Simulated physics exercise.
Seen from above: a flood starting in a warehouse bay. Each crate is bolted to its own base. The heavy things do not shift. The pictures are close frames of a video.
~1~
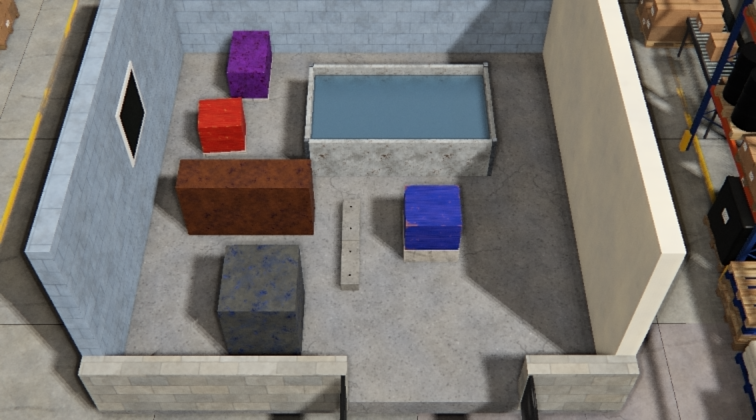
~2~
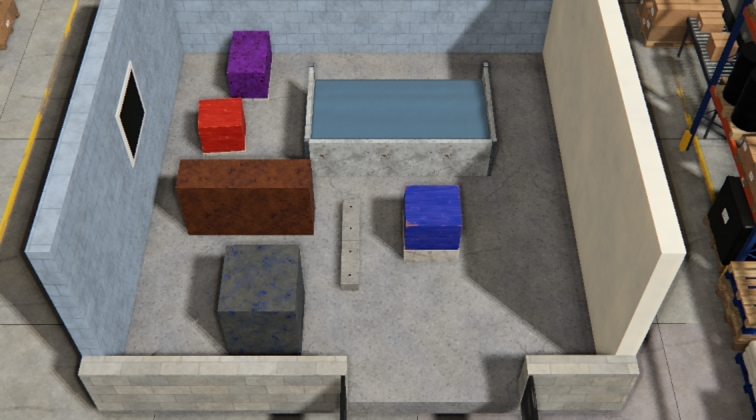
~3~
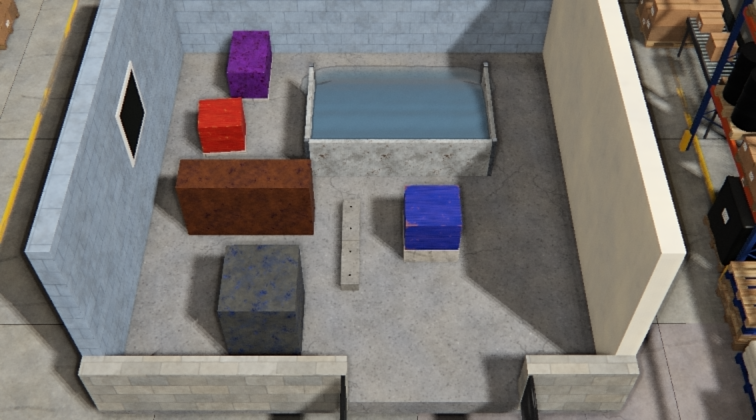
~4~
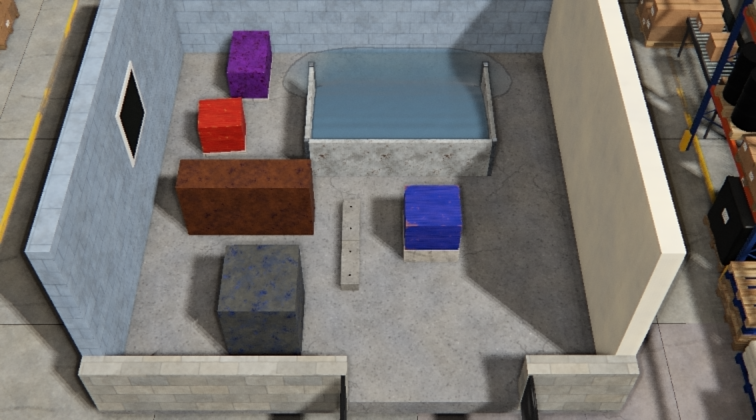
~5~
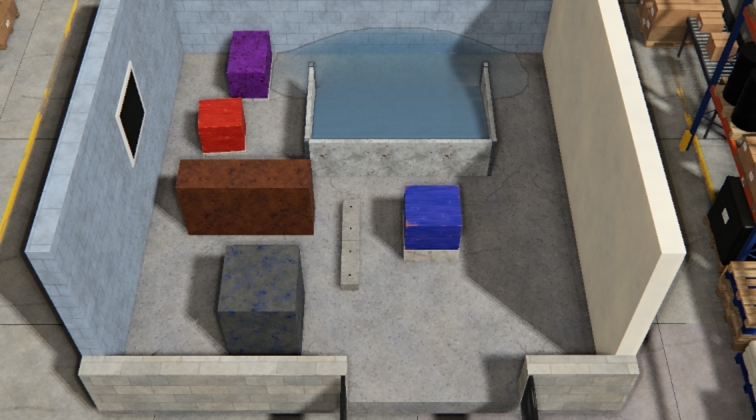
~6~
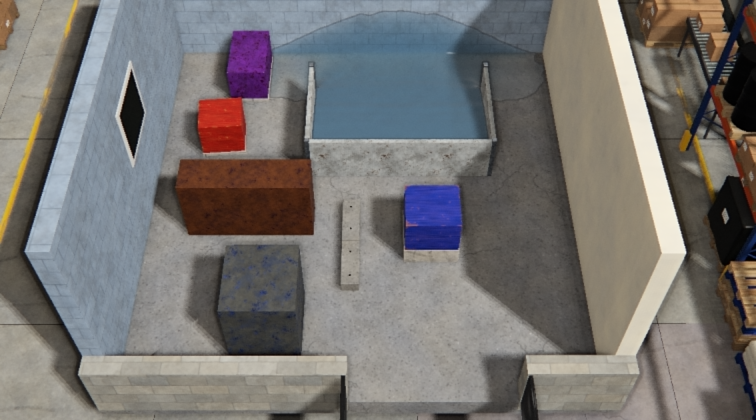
Warehouse bay seen from above, with water pouring out of a stone tank's open far side and spreading across the floor behind it.
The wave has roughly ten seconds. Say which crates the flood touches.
In the end: The purple crate is wetted; the red crate is wetted; the blue crate escapes dry.
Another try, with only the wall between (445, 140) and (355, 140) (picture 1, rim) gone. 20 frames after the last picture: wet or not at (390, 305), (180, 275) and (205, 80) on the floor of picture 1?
In that order: Under water, wet, free of water.
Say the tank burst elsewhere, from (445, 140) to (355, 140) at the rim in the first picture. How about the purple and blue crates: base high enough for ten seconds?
My reading: The purple crate takes water, the blue crate is topped.
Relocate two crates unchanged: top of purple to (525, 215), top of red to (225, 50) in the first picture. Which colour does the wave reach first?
I say the red-painted one.
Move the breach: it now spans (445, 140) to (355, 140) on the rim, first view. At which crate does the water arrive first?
The crate marked blue.
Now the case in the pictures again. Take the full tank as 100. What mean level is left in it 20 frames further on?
About 30 per cent.
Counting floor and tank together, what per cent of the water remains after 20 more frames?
Roughly 100 per cent.
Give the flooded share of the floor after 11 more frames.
Close to 35 %.
A moment on, water covers 15 % of the floor; the purple crate water round its plinth, the red crate not reached, the blue crate not reached.
Next, water covers 35 % of the floor; the purple crate water round its plinth, the red crate water round its plinth, the blue crate not reached.
Then, water covers 65 % of the floor; the purple crate water round its plinth, the red crate water round its plinth, the blue crate water round its plinth.
Later, water covers 85 % of the floor; the purple crate water round its plinth, the red crate water round its plinth, the blue crate water round its plinth.
In the end, water covers 100 % of the floor; the purple crate was topped, the red crate was topped, the blue crate stayed above the water.
